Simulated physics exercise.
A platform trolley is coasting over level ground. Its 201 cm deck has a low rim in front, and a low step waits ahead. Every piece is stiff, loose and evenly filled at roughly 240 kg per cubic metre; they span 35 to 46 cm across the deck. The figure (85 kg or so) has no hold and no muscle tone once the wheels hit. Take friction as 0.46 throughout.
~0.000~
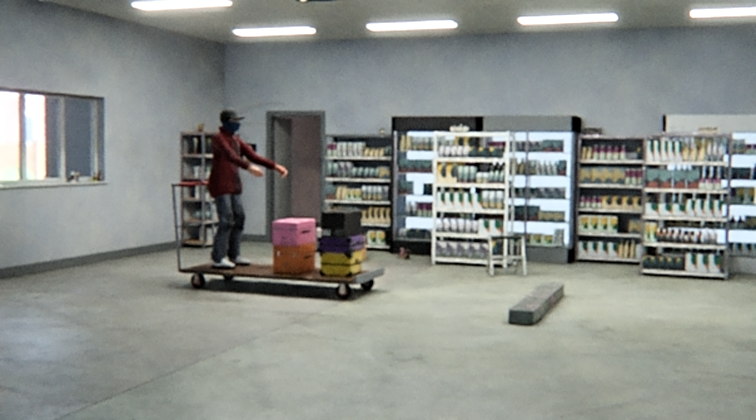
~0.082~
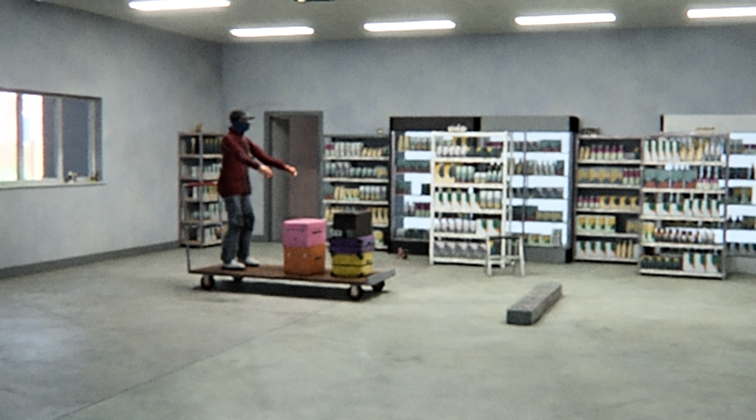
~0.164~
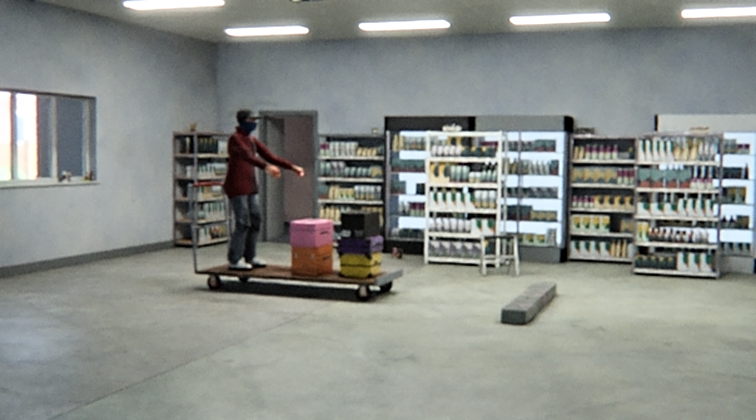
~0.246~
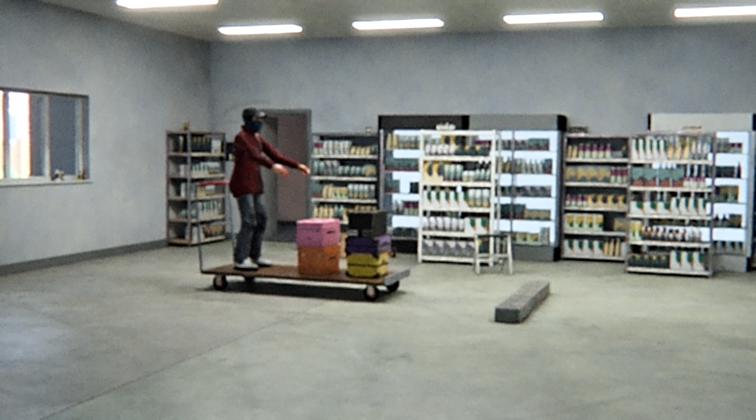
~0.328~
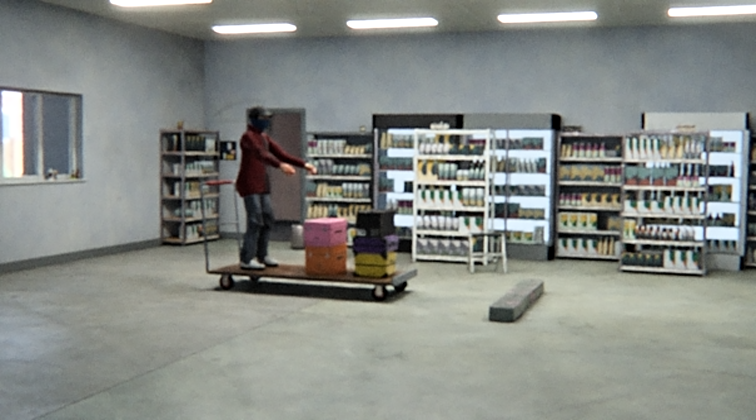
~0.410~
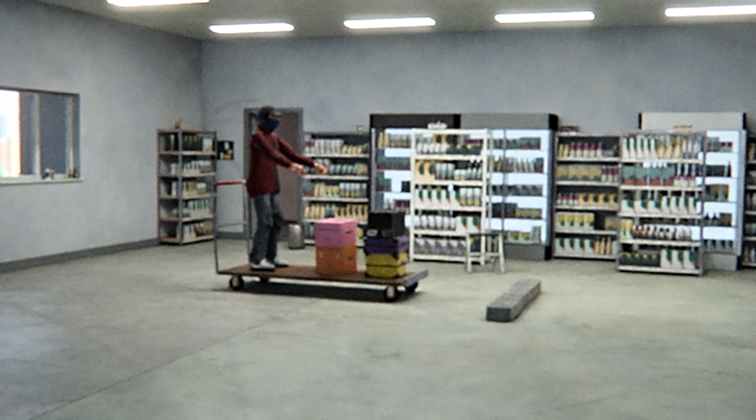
We see a figure in a dark red jacket standing with arms stretched forward on a flat trolley stacked with colourful boxes, as it rolls slowly rightward across a concrete floor, past stocked shelves, with a low grey block ahead.
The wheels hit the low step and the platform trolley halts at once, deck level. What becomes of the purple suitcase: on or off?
The purple suitcase goes over the front rim at this speed.
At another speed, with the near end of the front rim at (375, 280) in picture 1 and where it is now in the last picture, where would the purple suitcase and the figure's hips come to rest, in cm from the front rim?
In that case purple 10 behind, hips 140 behind.
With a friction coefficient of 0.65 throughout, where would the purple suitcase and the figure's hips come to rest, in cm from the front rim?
In that case purple 20 past, hips 140 behind.
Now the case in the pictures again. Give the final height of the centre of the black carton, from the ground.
Some 15 cm up.
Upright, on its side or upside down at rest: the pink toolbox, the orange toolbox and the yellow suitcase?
Pink upright, orange upright, yellow upright.
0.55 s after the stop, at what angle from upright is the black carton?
Roughly 80° from upright.
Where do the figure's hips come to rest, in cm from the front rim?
About 100 cm behind the rim.
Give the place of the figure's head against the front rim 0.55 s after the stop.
About 40 cm behind the rim.
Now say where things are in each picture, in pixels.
Purple suitcase (342, 244), orange toolbox (294, 257), rim corner (355, 281); 170 cm still to roll, in the first frame.
Purple suitcase (353, 244), orange toolbox (305, 258), rim corner (367, 282); 155 cm still to roll, in the second frame.
Purple suitcase (361, 245), orange toolbox (312, 259), rim corner (376, 283); 141 cm still to roll, in the third frame.
Purple suitcase (368, 244), orange toolbox (319, 258), rim corner (384, 283); 126 cm still to roll, in the fourth frame.
Purple suitcase (376, 244), orange toolbox (326, 258), rim corner (393, 283); 111 cm still to roll, in the fifth frame.
Purple suitcase (387, 244), orange toolbox (337, 259), rim corner (405, 283); 96 cm still to roll. Speed about 1.8 m/s, in the sixth frame.
The wheels strike at 0.95 s.
After 1.20 s the purple suitcase is 4 cm behind the rim, tilted 10°, near (511, 250) in the last picture's view.
After 1.50 s the purple suitcase is 11 cm past the rim, tilted 90°, near (526, 273) in the last picture's view.
After 1.95 s the purple suitcase is 24 cm past the rim, tilted 125°, near (539, 277) in the last picture's view.
Final state at 4.9 s, past the rim, black carton and purple suitcase; behind it, pink toolbox, orange toolbox, yellow suitcase and the figure's hips.
